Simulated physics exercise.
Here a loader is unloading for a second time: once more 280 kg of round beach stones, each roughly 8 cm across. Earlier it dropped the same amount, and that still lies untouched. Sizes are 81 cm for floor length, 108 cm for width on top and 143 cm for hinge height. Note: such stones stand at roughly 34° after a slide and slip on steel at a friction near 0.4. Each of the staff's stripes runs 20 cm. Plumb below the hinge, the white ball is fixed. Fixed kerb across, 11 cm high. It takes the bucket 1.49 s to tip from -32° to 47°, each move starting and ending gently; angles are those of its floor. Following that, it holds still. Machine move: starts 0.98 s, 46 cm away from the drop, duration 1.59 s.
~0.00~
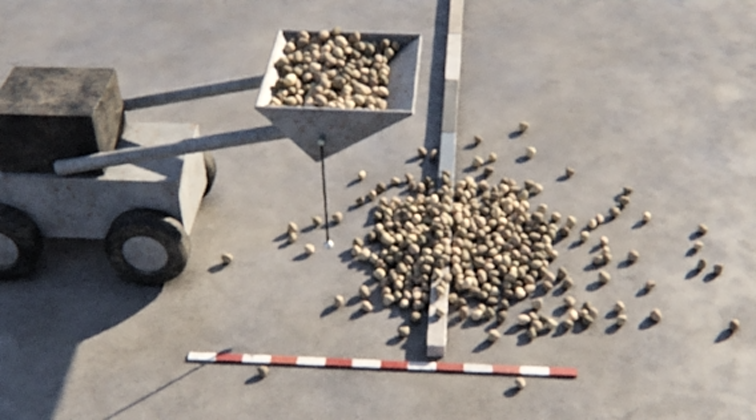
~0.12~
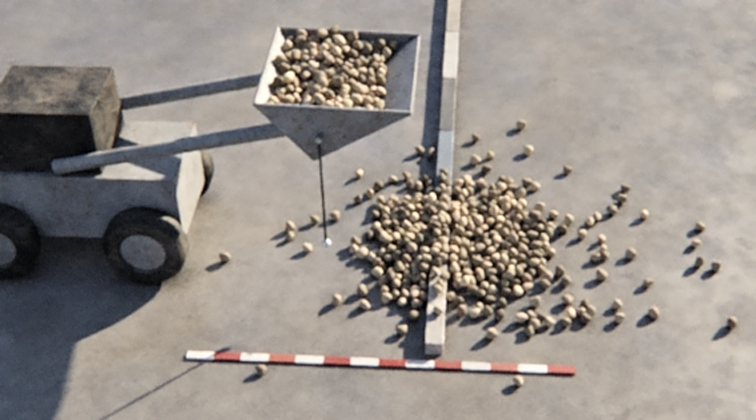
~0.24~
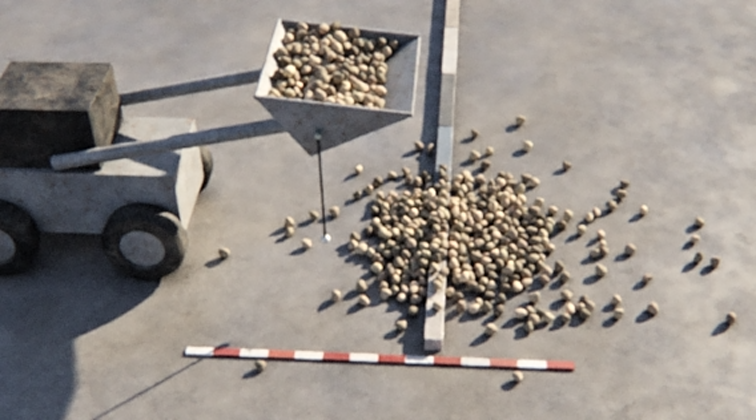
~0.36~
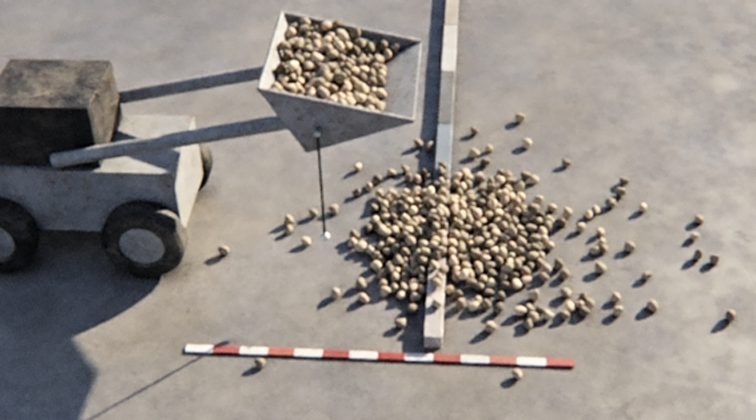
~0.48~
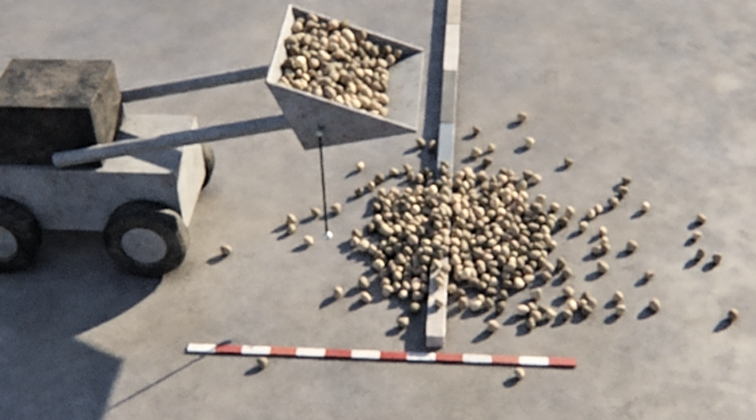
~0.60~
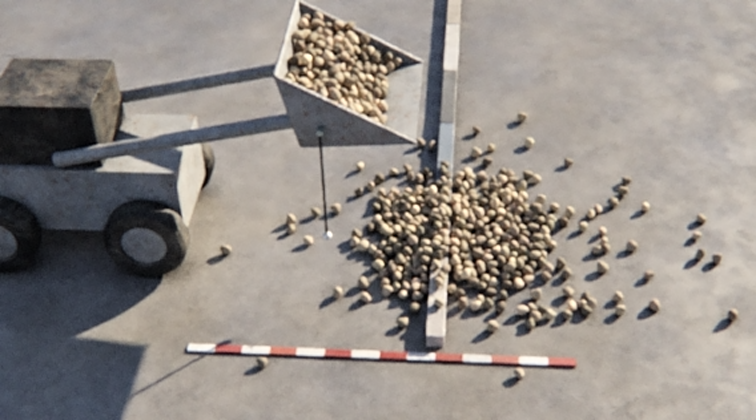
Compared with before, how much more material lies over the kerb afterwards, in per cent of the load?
Some 29 per cent of a load more.
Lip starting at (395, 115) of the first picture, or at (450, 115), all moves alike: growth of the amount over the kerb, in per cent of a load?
First place about 15 %, second about 70 %.
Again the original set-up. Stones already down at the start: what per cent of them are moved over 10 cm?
Close to 15 in a hundred of them.
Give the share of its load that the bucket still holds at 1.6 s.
Around 10 in a hundred.
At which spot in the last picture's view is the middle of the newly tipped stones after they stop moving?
In the last view, somewhere near (415, 224).
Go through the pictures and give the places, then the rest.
The bucket is at -32°, its lip at (413, 114); the top of the load is at (325, 46). The earlier load is highest near (440, 235), 18 cm above ground level, 44 % on this side of the kerb, 56 % over the kerb, in the first frame.
Lip at (411, 114), floor tilted -31°, highest stones at (316, 44); the stones move at 0.1 m/s on average, in the second frame.
Lip at (412, 115), floor tilted -27°, highest stones at (312, 41); the stones move at 0.1 m/s on average, in the third frame.
Lip at (414, 121), floor tilted -20°, highest stones at (305, 31); the stones move at 0.2 m/s on average, in the fourth frame.
The bucket is at -13°, its lip at (416, 131); the top of the load is at (305, 31); the stones move at 0.2 m/s on average, in the fifth frame.
Lip at (415, 143), floor tilted -4°, highest stones at (307, 30); the stones move at 0.3 m/s on average, in the sixth frame.
After 1.1 s the floor is at 35°; in per cent of one load, 94 in the bucket, 50 on this side of the kerb, 56 over the kerb; the foremost stones are at (687, 257).
After 1.6 s the floor is at 47°; in per cent of one load, 8 in the bucket, 126 on this side of the kerb, 66 over the kerb; the foremost stones are at (687, 257).
After 3.0 s the floor is at 47°; in per cent of one load, 0 in the bucket, 115 on this side of the kerb, 85 over the kerb; the foremost stones are at (687, 257).
After 5.6 s the floor is at 47°; in per cent of one load, 0 in the bucket, 115 on this side of the kerb, 85 over the kerb; the foremost stones are at (687, 257). Net gain over the kerb, 29.
